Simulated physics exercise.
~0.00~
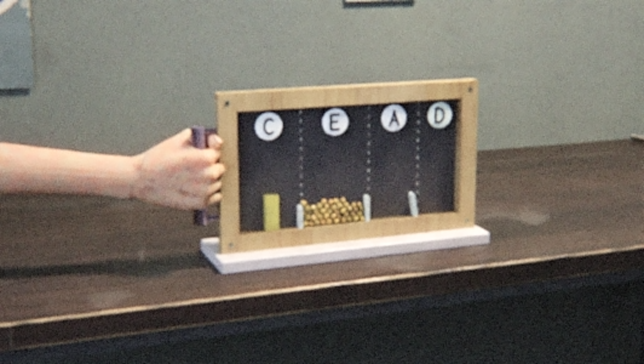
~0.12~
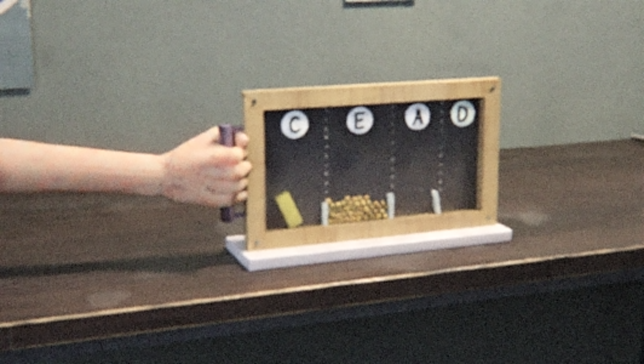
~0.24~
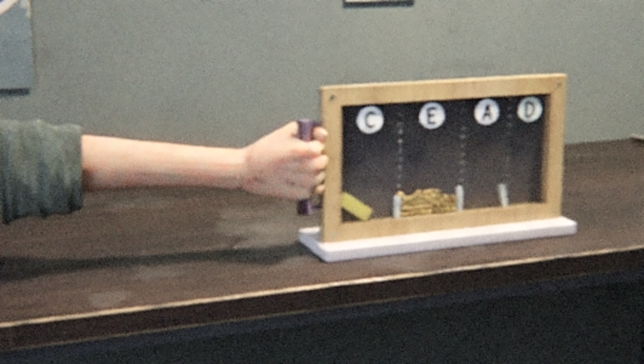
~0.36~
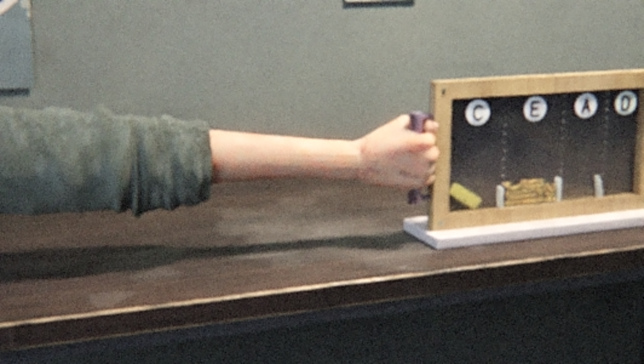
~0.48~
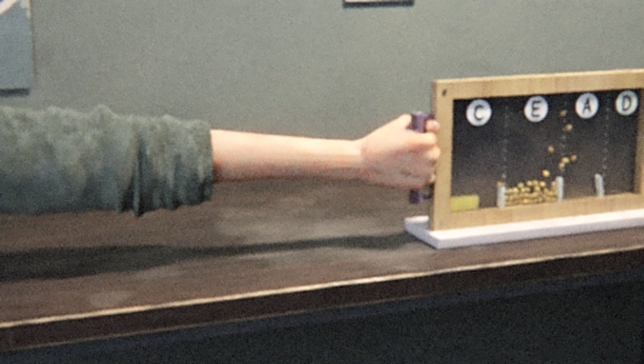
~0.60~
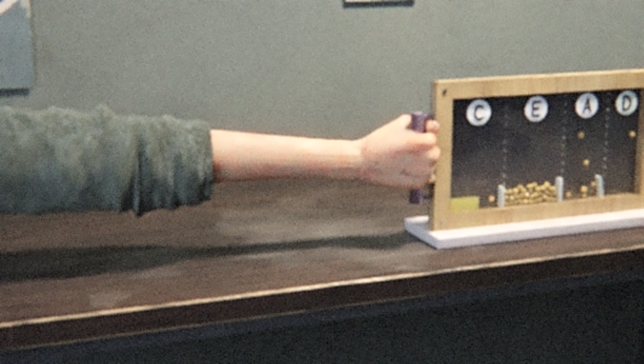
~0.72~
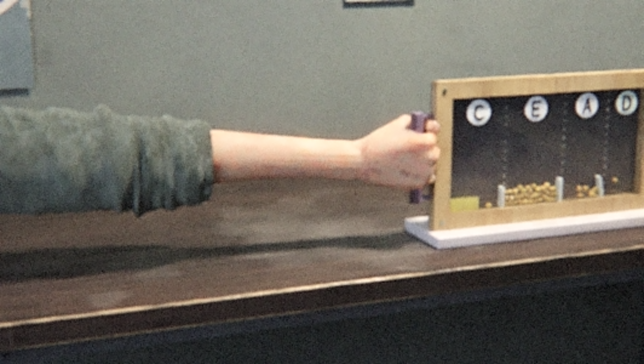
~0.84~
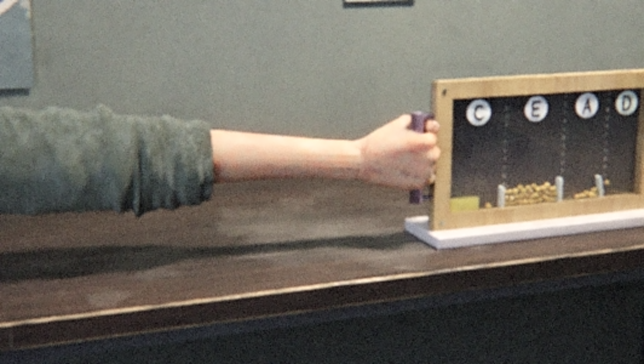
The footage shows a hand pushing a clear-faced, wood-framed box of pale beads and a yellow block rightward along a dark table; the block tips over, then the box stops and beads fly up from section E, some settling in section A while most remain in E.
